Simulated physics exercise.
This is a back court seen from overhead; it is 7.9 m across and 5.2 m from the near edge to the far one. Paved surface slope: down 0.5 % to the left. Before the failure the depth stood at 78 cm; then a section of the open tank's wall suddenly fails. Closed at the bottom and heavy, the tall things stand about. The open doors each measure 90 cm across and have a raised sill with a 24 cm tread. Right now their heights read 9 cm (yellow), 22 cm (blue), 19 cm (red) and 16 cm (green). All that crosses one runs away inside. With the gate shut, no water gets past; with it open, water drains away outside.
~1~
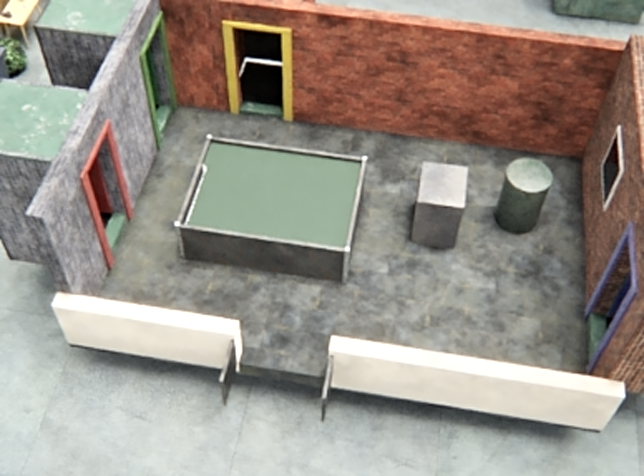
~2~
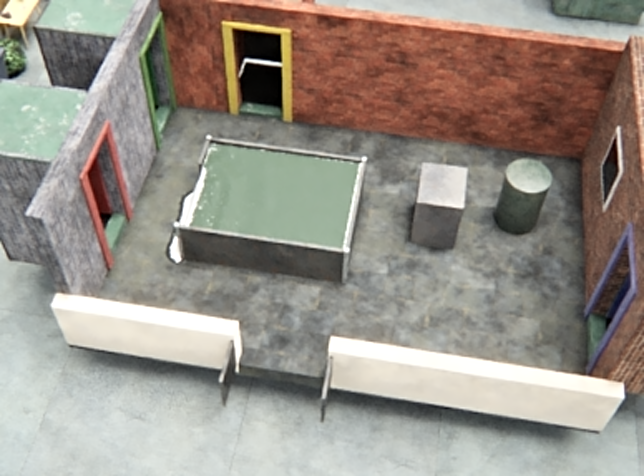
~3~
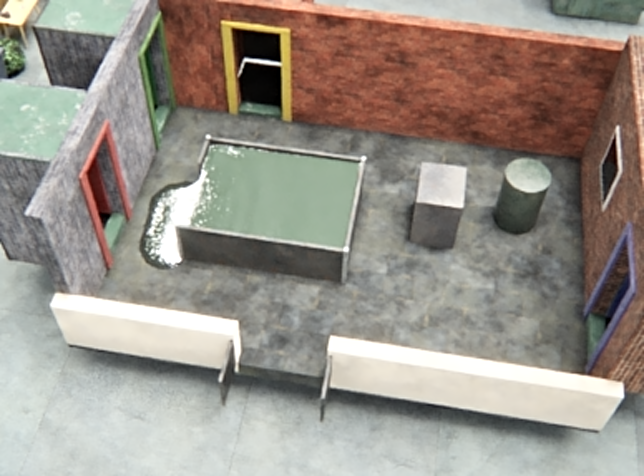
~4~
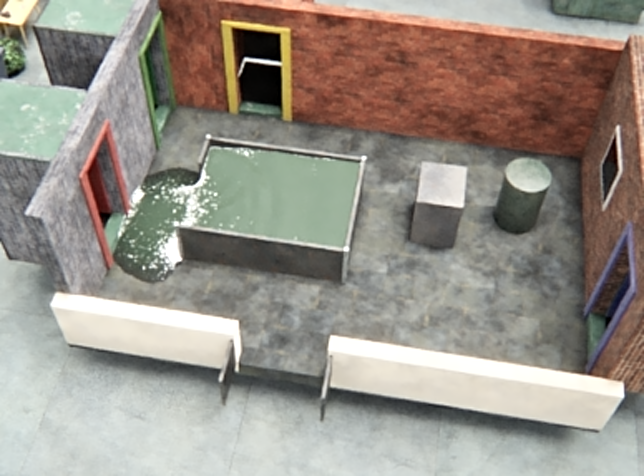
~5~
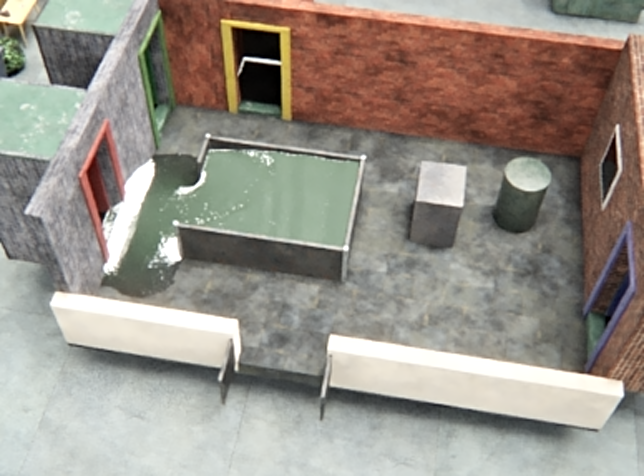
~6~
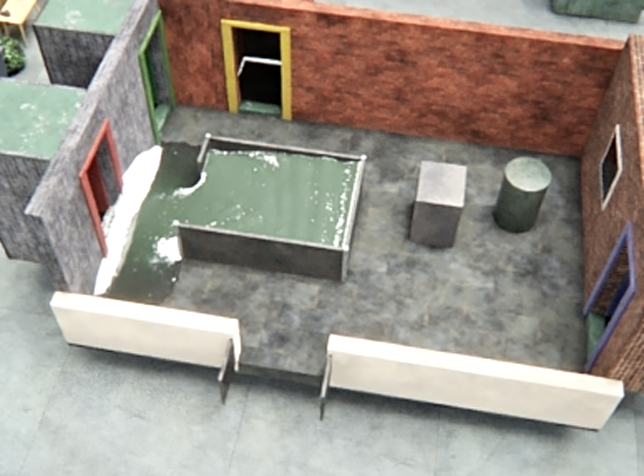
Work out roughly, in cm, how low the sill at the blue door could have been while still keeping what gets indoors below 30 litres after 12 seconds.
No lower than about 11.5 cm.
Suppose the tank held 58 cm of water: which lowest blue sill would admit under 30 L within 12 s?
7.5 cm.
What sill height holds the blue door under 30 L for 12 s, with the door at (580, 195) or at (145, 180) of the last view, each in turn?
In turn: About 10.5 cm, about 35 cm.
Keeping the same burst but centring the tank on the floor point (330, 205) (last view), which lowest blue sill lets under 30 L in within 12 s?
Roughly 11.0 cm is needed.
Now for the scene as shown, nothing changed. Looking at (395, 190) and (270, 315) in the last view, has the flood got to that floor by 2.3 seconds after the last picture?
Note: Point one not yet reached; point two reached.
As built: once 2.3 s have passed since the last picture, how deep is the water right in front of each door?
Centimetres: Yellow = 16, blue = 0, red = 38, green = 17.
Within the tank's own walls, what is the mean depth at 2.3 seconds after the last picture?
About 33 cm.
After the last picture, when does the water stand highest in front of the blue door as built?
Approximately 4.5 s.
Then, 0.7 s after the last picture water covers 15 % of the floor, deepest (56 cm) near (131, 213); it has not reached the blue door.
Then, 2.3 s after the last picture water covers 45 % of the floor, deepest (45 cm) near (89, 315); it has not reached the blue door.
Then, 11.3 s after the last picture water covers 95 % of the floor, deepest (14 cm) near (369, 349); 11 cm at the blue door, 0 litres in over its 22 cm sill.
At the blue door as built, the water peaked near 18 cm, 4.3 s after the last picture.
With a sill of 10 cm, 56 litres would have come in within the 12 s; with 13.5 cm, 9 litres. So under 30 litres takes about 11.5 cm.
